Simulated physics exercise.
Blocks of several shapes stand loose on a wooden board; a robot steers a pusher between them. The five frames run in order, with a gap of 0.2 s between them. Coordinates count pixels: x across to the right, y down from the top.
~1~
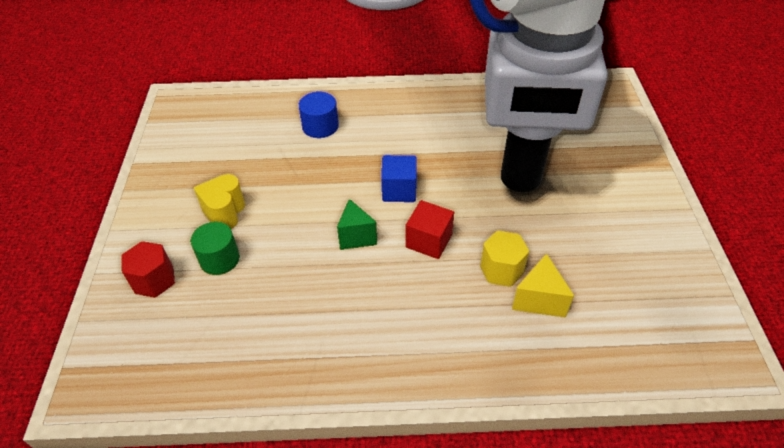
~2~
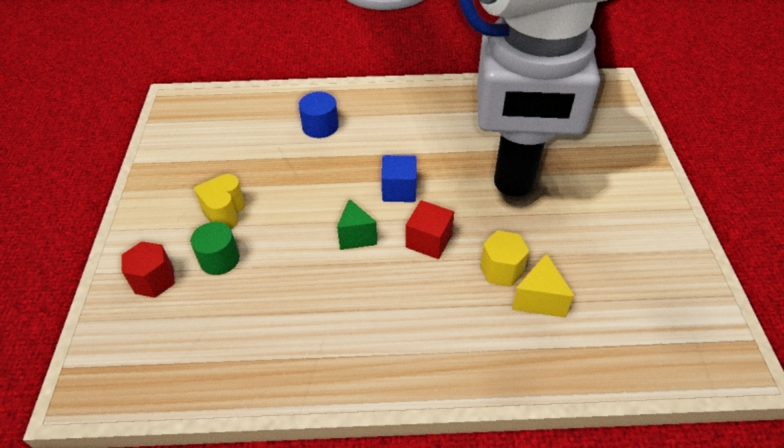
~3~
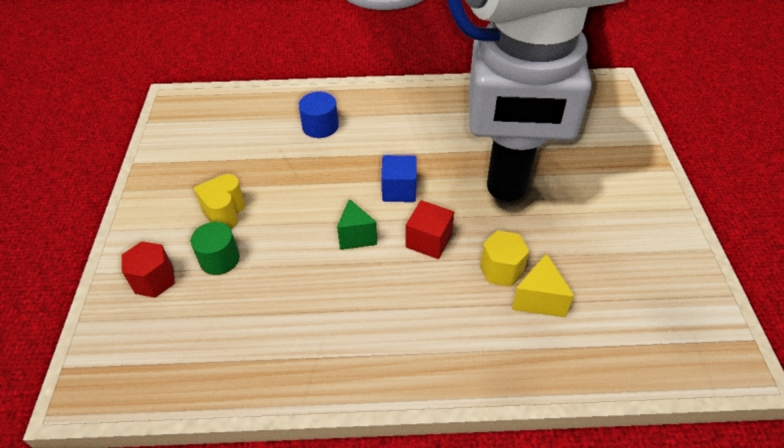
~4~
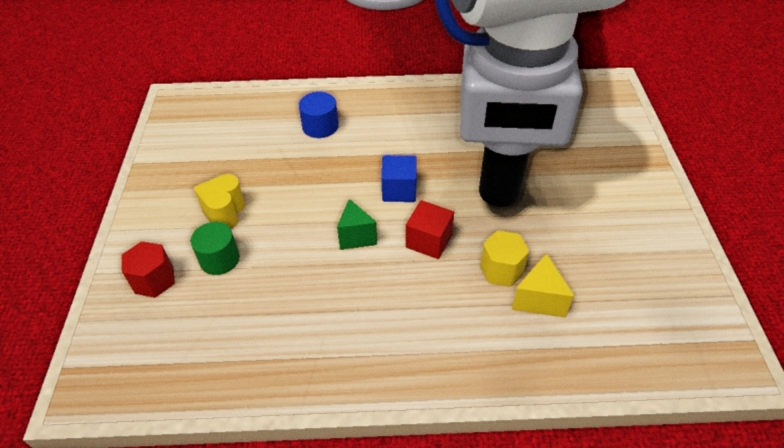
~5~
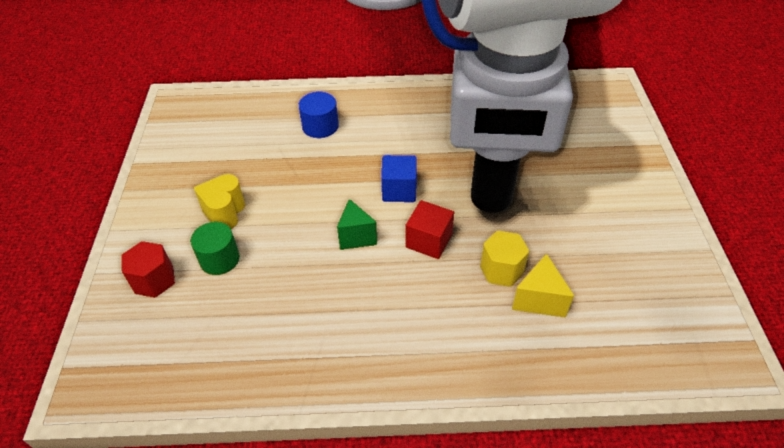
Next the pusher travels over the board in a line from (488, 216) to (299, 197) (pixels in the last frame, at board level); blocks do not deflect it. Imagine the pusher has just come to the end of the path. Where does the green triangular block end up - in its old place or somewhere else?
By the last moment of the path, the green triangular block has stayed put.
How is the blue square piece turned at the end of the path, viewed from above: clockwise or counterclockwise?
Spin direction: Clockwise.
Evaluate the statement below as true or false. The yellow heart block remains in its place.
That claim is true.
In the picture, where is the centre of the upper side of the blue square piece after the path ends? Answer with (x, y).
I'd place it at (369, 153), taking the centre of its top.
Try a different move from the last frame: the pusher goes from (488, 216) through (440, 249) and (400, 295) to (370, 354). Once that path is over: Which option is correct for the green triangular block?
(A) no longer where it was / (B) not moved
Letter B.
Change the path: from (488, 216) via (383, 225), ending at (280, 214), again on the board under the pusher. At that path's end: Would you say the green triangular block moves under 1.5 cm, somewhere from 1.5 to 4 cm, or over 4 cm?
I reckon it covers between 1.5 and 4 cm.
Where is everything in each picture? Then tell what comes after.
Tip of the pusher (520, 179), middles of tops, yellow heart block (217, 190), green triangular block (354, 215), blue square piece (399, 166), in the first frame.
Pusher (514, 184), nothing pushed, in the second frame.
Pusher (507, 188), nothing pushed, in the third frame.
Pusher (499, 194), nothing pushed, in the fourth frame.
Pusher (491, 199), yellow heart block (217, 190), green triangular block (354, 215), blue square piece (399, 166), in the fifth frame.
On the path given first. One third of the way, pusher (424, 192); blue square piece (393, 164).
Two thirds of the way, pusher (359, 186); blue square piece (369, 153), turned 90° clockwise.
At the end, pusher (295, 180); yellow heart block unmoved; green triangular block unmoved; blue square piece (369, 153), turned 95° clockwise.
